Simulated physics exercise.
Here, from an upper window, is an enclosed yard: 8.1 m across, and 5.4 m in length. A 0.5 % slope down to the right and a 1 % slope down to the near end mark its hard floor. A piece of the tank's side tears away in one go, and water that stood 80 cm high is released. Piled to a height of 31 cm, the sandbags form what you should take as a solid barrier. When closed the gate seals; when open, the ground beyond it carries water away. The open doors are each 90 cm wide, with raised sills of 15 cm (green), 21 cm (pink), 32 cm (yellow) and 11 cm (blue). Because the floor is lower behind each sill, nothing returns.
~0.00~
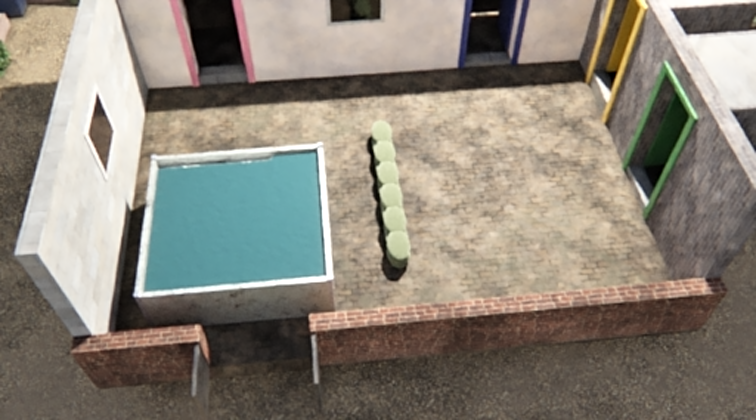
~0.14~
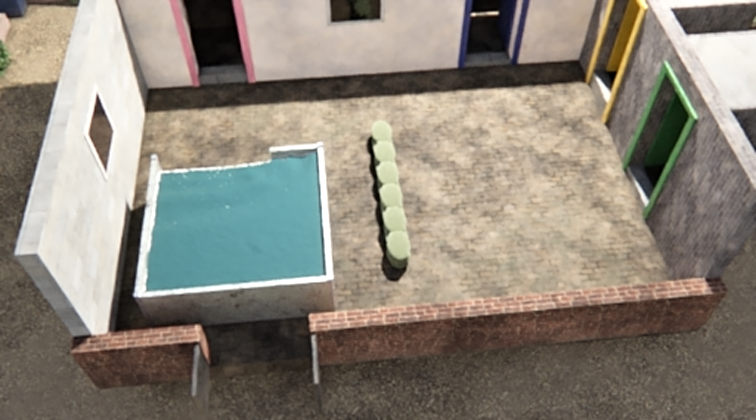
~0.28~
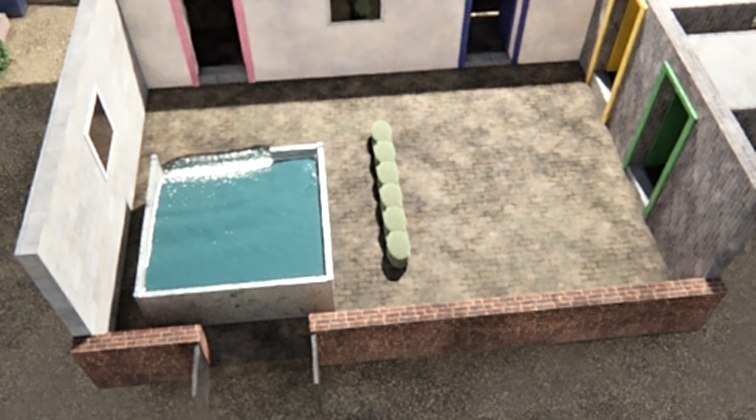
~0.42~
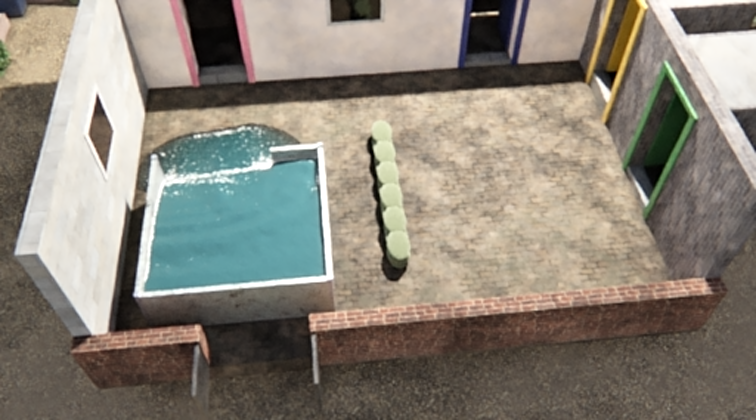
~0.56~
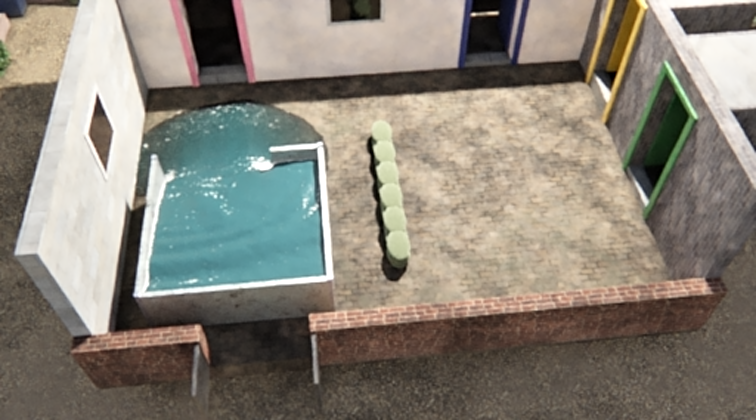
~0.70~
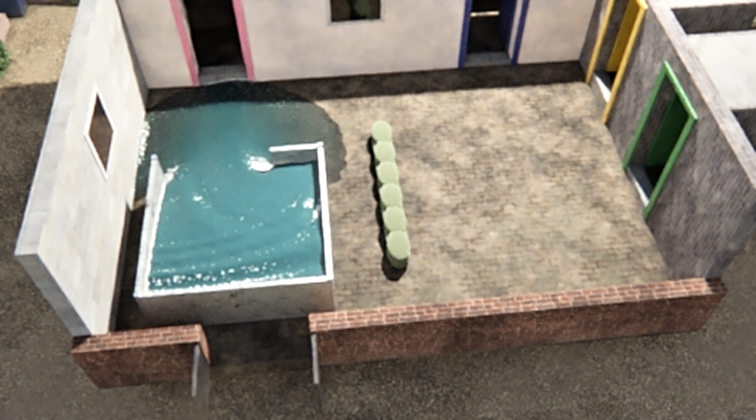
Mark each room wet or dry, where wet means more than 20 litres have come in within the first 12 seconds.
Green door - dry, pink door - wet, yellow door - dry, blue door - dry.
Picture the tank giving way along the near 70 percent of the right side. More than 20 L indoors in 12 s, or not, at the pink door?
At the pink door the limit is not exceeded.
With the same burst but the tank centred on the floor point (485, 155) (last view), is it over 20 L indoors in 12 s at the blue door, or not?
So the blue door tops the limit.
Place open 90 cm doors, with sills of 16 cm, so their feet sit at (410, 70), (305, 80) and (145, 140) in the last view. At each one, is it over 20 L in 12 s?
Taking them in order, the first gets too little, the second enough and the third enough.
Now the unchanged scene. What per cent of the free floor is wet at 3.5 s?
About 50 per cent.
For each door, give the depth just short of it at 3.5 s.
In cm: Green 0, pink 30, yellow 14, blue 6.
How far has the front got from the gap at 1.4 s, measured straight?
Around 3.6 metres.
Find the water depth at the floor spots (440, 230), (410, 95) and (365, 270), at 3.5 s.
0, 10, 0 cm.
After 1.4 s water covers 25 % of the floor and is deepest (58 cm) near (147, 101); green door not reached, pink door 47 cm at the sill, 108 L in, yellow door not reached, blue door not reached.
After 2.2 s water covers 25 % of the floor and is deepest (52 cm) near (168, 93); green door not reached, pink door 49 cm at the sill, 253 L in, yellow door not reached, blue door not reached.
After 3.5 s water covers 50 % of the floor and is deepest (31 cm) near (179, 92); green door not reached, pink door 30 cm at the sill, 391 L in, yellow door 14 cm at the sill, 0 L in, blue door 6 cm at the sill, 0 L in.
After 7.0 s water covers 85 % of the floor and is deepest (23 cm) near (671, 297); green door 11 cm at the sill, 2 L in, pink door 13 cm at the sill, 411 L in, yellow door 19 cm at the sill, 0 L in, blue door 8 cm at the sill, 0 L in.
After 12.0 s water covers 95 % of the floor and is deepest (20 cm) near (566, 66); green door 9 cm at the sill, 2 L in, pink door 5 cm at the sill, 411 L in, yellow door 15 cm at the sill, 0 L in, blue door 10 cm at the sill, 0 L in.
